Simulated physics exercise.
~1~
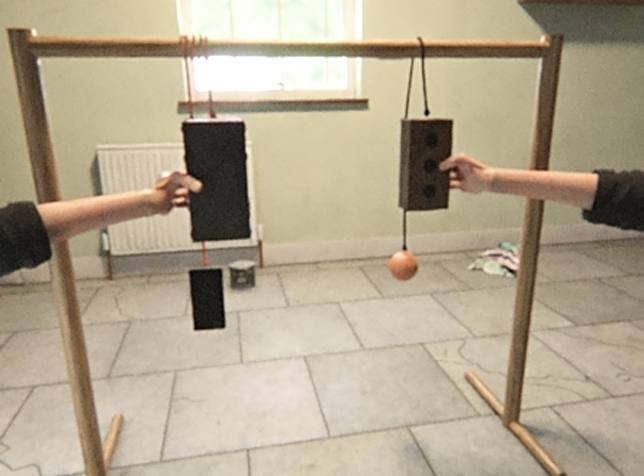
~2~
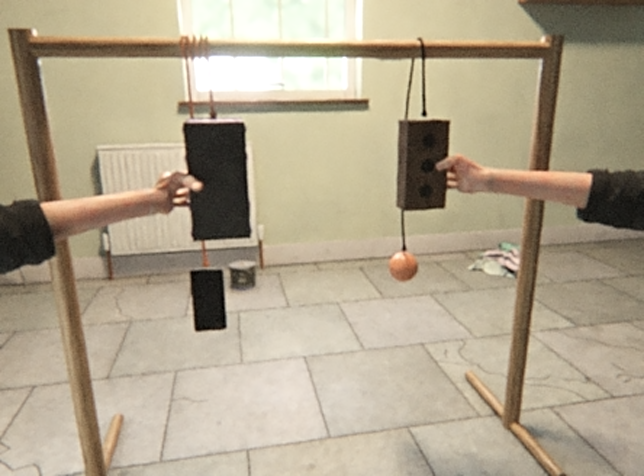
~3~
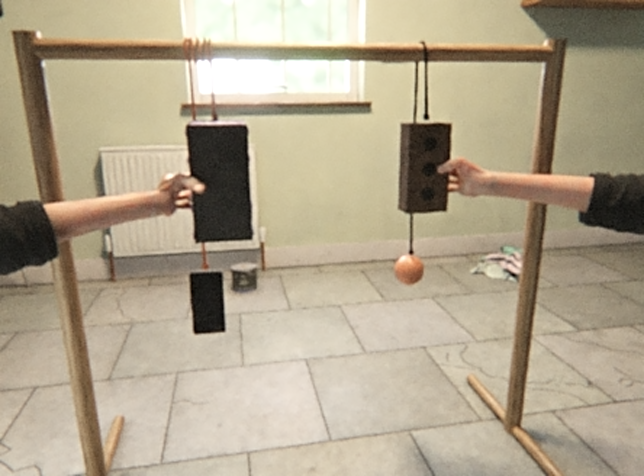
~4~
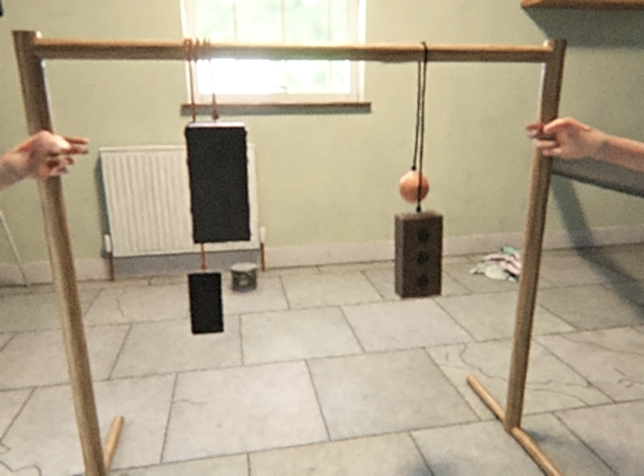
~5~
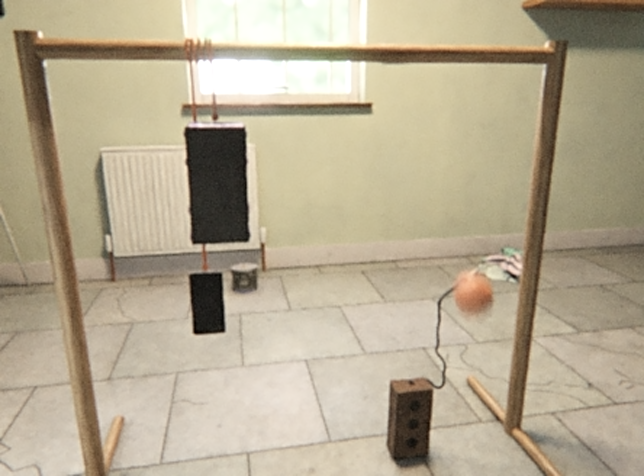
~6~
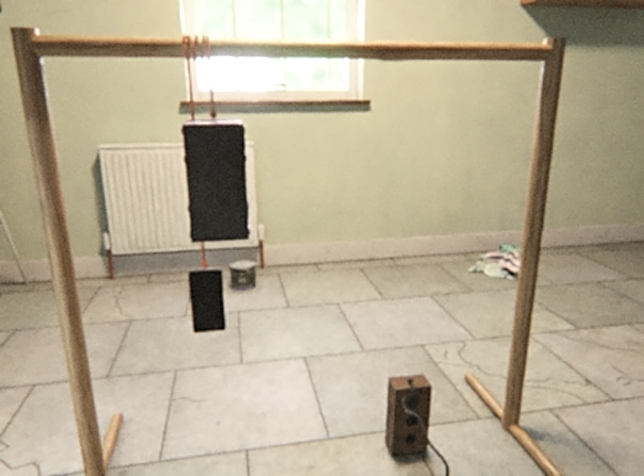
Two hands, one reaching in from each side, steady objects hung on cords from a wooden rail in a pale green room with grey floor tiles, seen from the front by a slightly swaying camera. On the left hangs a large black case with a smaller black block beneath it; on the right, a dark brown brick with holes hangs above an orange ball. The hands let go and draw back. The brick drops while the ball rises towards the rail. The brick lands upright on the floor, and the ball flies over to the right and falls out of sight. The black case stays hanging.
